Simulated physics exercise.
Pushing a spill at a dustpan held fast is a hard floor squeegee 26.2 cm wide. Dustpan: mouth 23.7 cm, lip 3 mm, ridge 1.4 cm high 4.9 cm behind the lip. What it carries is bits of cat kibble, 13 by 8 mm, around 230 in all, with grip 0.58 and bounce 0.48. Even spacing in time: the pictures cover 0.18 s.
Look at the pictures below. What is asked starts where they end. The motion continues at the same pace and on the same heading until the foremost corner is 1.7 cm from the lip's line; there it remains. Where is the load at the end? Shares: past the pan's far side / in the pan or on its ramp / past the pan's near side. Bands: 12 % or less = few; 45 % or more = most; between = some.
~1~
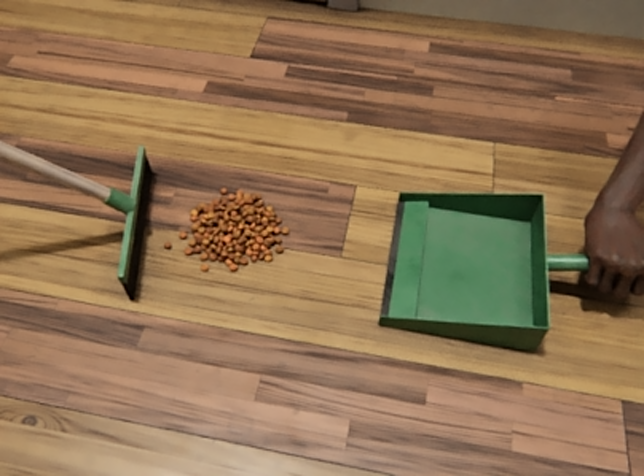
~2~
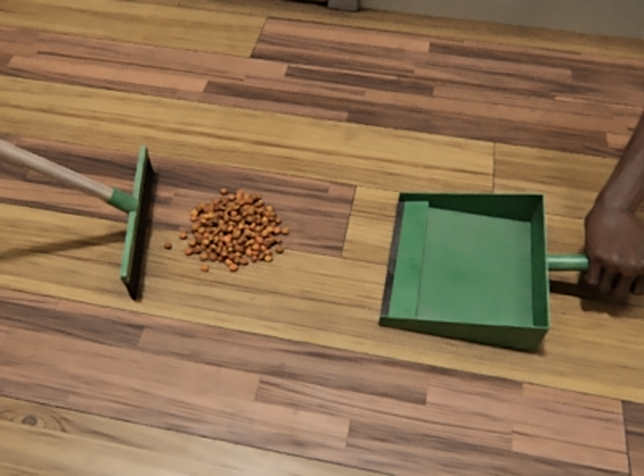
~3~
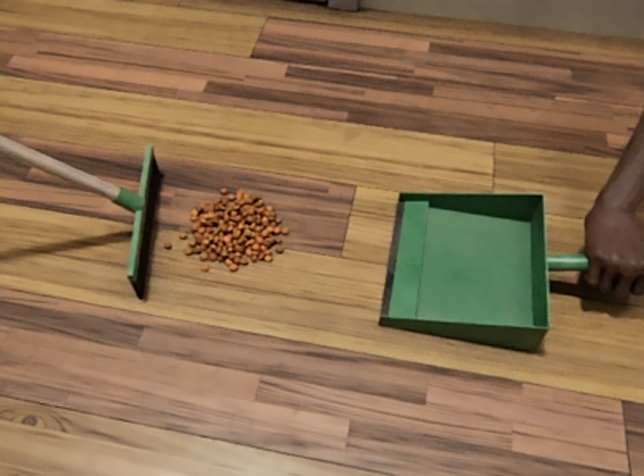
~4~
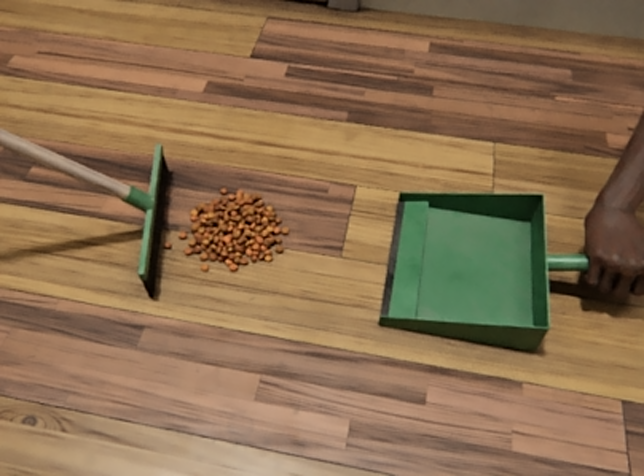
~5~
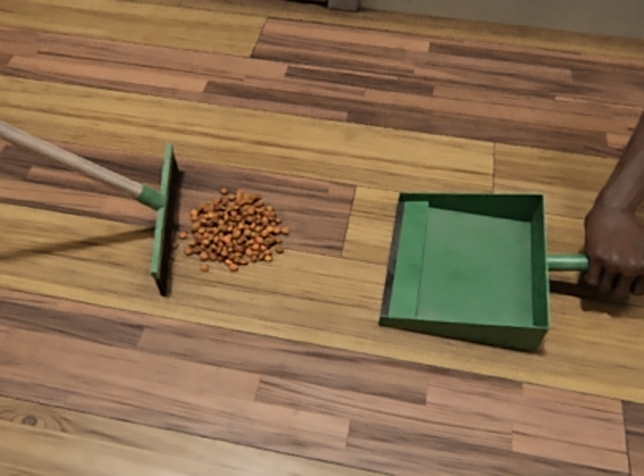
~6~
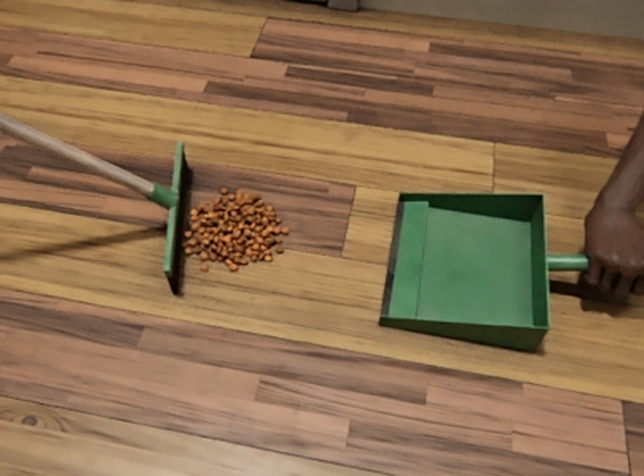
Shares - far side: Some; pan: Some; near side: Few.
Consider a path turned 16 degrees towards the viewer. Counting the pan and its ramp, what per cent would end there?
Pan plus ramp: Some 10 %.
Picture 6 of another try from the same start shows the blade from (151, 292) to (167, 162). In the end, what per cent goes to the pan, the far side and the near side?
That ends as pan 0, far 0, and near 5.
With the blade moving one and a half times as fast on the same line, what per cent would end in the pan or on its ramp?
Then some 25 in a hundred.
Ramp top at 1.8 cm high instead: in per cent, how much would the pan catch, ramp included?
Around 20 per cent.
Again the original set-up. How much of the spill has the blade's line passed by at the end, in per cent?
Around 5 per cent.
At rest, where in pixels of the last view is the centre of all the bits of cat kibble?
When it all comes to rest, the middle is near (389, 208).
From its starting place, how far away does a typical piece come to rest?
About 26 cm.
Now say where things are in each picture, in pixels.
The first picture shows blade from (123, 279) to (143, 152), moved 0.0 cm, 0 of the pieces shifted so far; middle of the pieces at (237, 225); pan at (473, 272).
The second picture shows blade from (125, 279) to (145, 152), moved 0.3 cm, 0 of the pieces shifted so far; middle of the pieces at (237, 225).
The third picture shows blade from (132, 278) to (151, 151), moved 1.3 cm, 0 of the pieces shifted so far; middle of the pieces at (237, 225).
The fourth picture shows blade from (143, 276) to (160, 150), moved 2.8 cm, 0 of the pieces shifted so far; middle of the pieces at (237, 225).
The fifth picture shows blade from (156, 275) to (171, 149), moved 4.6 cm, 1 of the pieces shifted so far; middle of the pieces at (237, 225).
The sixth picture shows blade from (168, 273) to (181, 148), moved 6.4 cm, 2 of the pieces shifted so far; middle of the pieces at (237, 225); pan at (473, 272).
Then, 0.31 s after the last picture, middle of the blade 20 cm from the lip; 0 % over the lip, far side 5 %, near side 0 %.
Then, 0.51 s after the last picture, middle of the blade 11 cm from the lip; 0 % over the lip, far side 20 %, near side 0 %.
Then, 0.83 s after the last picture, middle of the blade 5 cm from the lip; 20 % over the lip, far side 35 %, near side 0 %.
In the end, far side 35 %, pan 20 %, near side 0 %, in front of the lip or behind the blade 45 %.
